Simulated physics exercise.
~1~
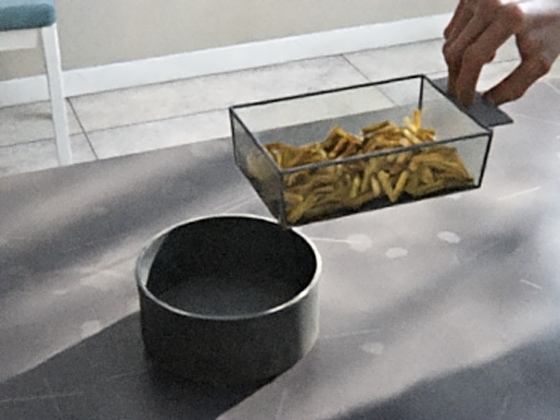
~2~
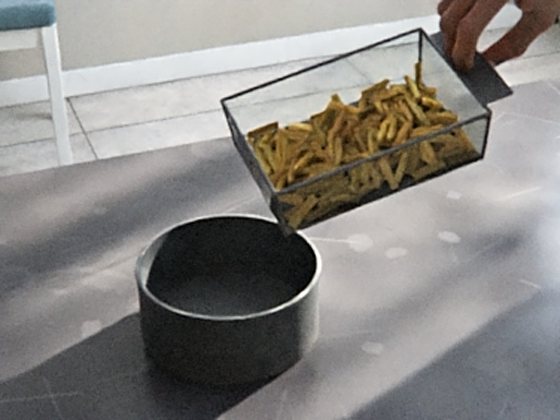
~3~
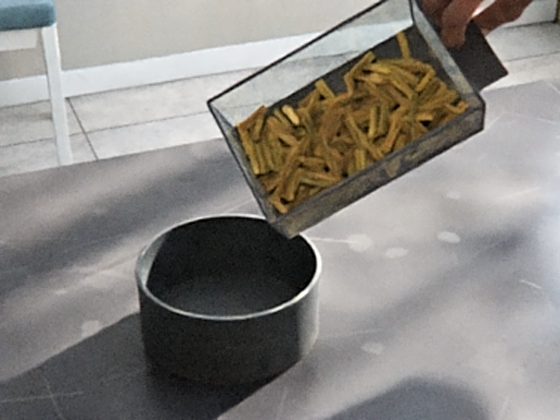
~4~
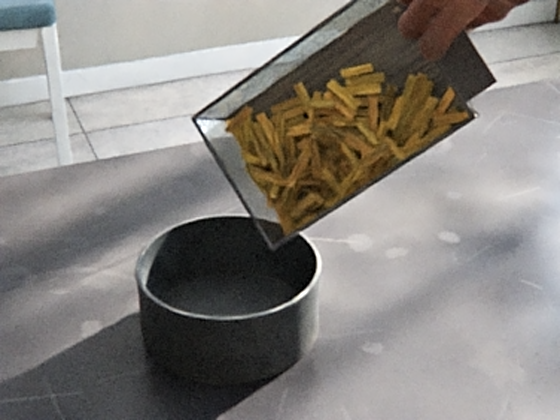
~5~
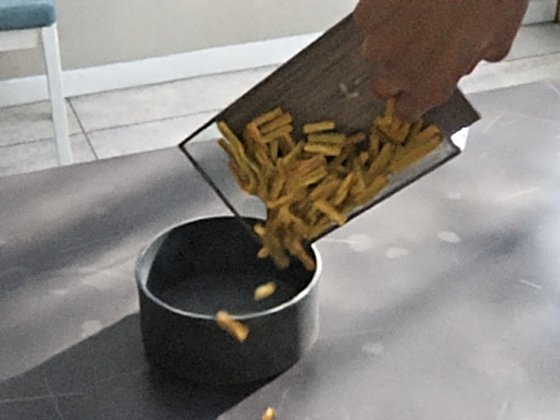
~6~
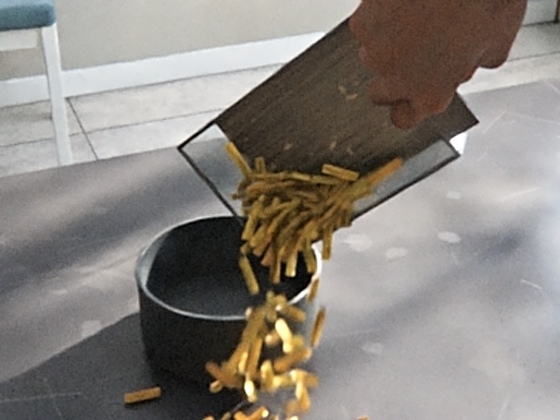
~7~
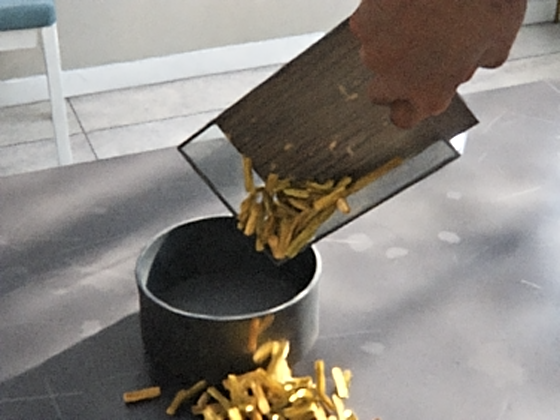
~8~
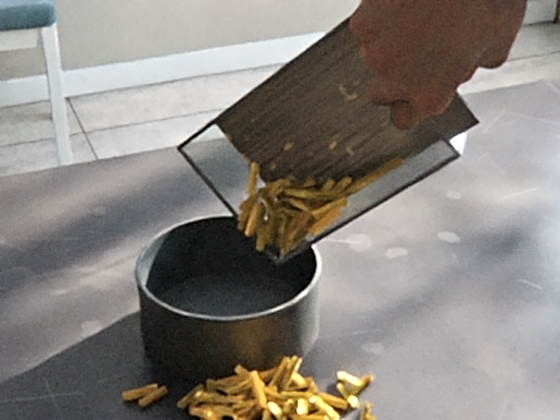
A clear, dark-edged box of short yellow pasta pieces is held by a hand at the upper right, over a grey table seen from slightly above. A round dark pot stands left of centre, with a pale tiled floor and a blue-seated chair leg behind. The hand lifts and tips the box leftward, and the pieces stay inside at first. As it steepens, they slide to the lower corner and spill down in front of the pot. The box stops, steeply tilted, with some pieces still inside, a heap lying on the table, and the pot empty.
